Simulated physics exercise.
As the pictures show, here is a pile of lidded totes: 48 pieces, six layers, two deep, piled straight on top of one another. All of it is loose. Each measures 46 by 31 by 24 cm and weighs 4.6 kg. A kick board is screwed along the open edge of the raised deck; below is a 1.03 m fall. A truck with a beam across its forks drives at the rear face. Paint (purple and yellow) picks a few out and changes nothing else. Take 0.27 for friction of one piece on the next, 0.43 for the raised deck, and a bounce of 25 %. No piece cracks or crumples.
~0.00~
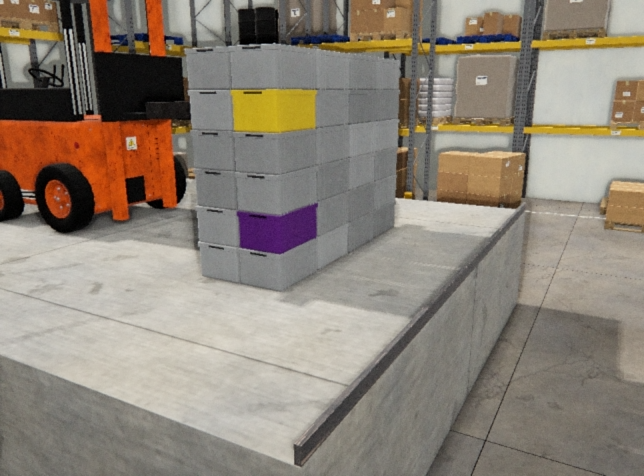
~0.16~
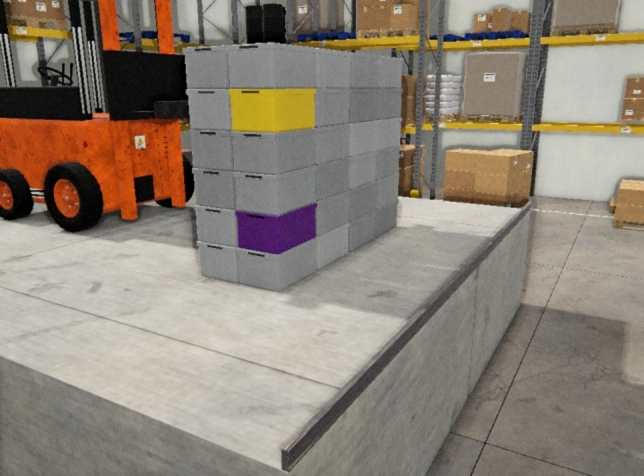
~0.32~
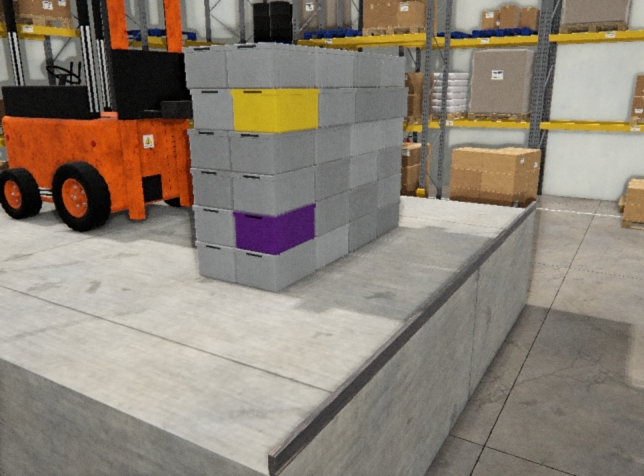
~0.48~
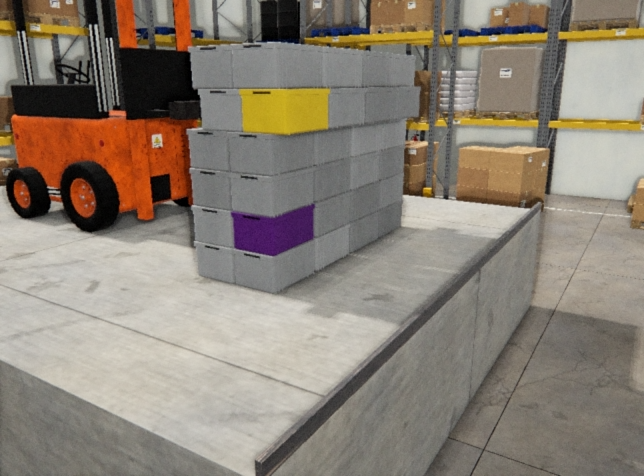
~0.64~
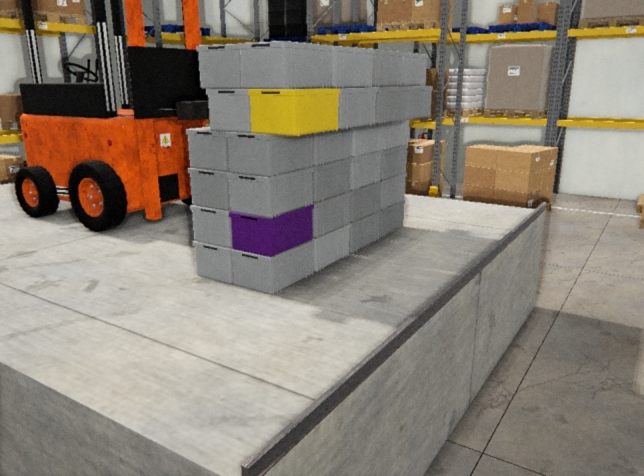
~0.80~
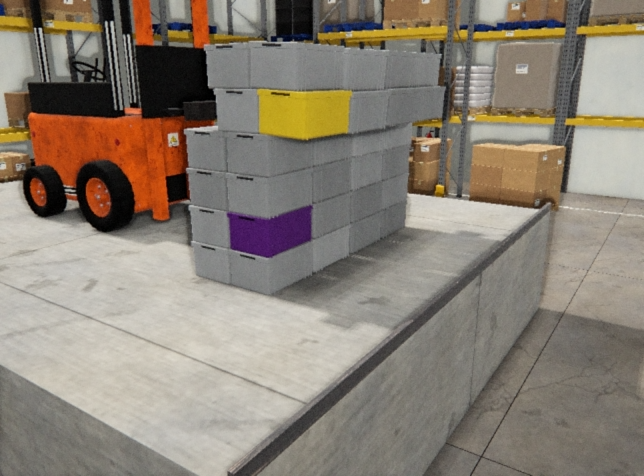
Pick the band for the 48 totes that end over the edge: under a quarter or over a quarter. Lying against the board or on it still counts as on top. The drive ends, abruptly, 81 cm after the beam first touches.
Ending over the edge: Fewer than one in four.
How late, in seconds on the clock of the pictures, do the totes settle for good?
At about 3.5 s.
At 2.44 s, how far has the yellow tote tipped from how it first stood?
Some 180°.
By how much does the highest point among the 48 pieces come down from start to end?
About 45 cm.
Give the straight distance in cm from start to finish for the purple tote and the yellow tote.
Moved: Purple 0, yellow 130.
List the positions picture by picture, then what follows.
In the first frame (each place is the centre of the face we see best; the camera moves round a little), beam (154, 111) 11 cm from the stack; yellow tote (253, 112); purple tote (259, 233); all in place.
The second frame shows beam (162, 111) 29 mm from the stack; yellow tote (251, 111).
The third frame shows beam (170, 111) 49 mm in; yellow tote (253, 111) moved 38 mm; 8 have shifted.
The fourth frame shows beam (178, 111) 13 cm in; yellow tote (262, 112) moved 12 cm; 16 have shifted.
The fifth frame shows beam (185, 111) 21 cm in; yellow tote (271, 113) moved 19 cm; 16 have shifted.
The sixth frame shows beam (192, 112) 28 cm in; yellow tote (280, 114) moved 28 cm; purple tote (247, 236); steepest lean 5°, the tote at (372, 112); 18 have shifted.
By 1.00 s, none of the 48 totes over the edge, 21 disturbed; yellow tote tilted 27°, 12 cm lower.
By 1.32 s, none of the 48 totes over the edge, 21 disturbed; yellow tote on its side.
By 1.80 s, 2 of the 48 totes over the edge; yellow tote upside down.
When it is over (3.6 s), 3 of the 48 totes over the edge; yellow tote upside down; purple tote unmoved. That is 6 per cent. In pixels of the last frame, middles, yellow tote near (392, 294), purple tote near (272, 227).
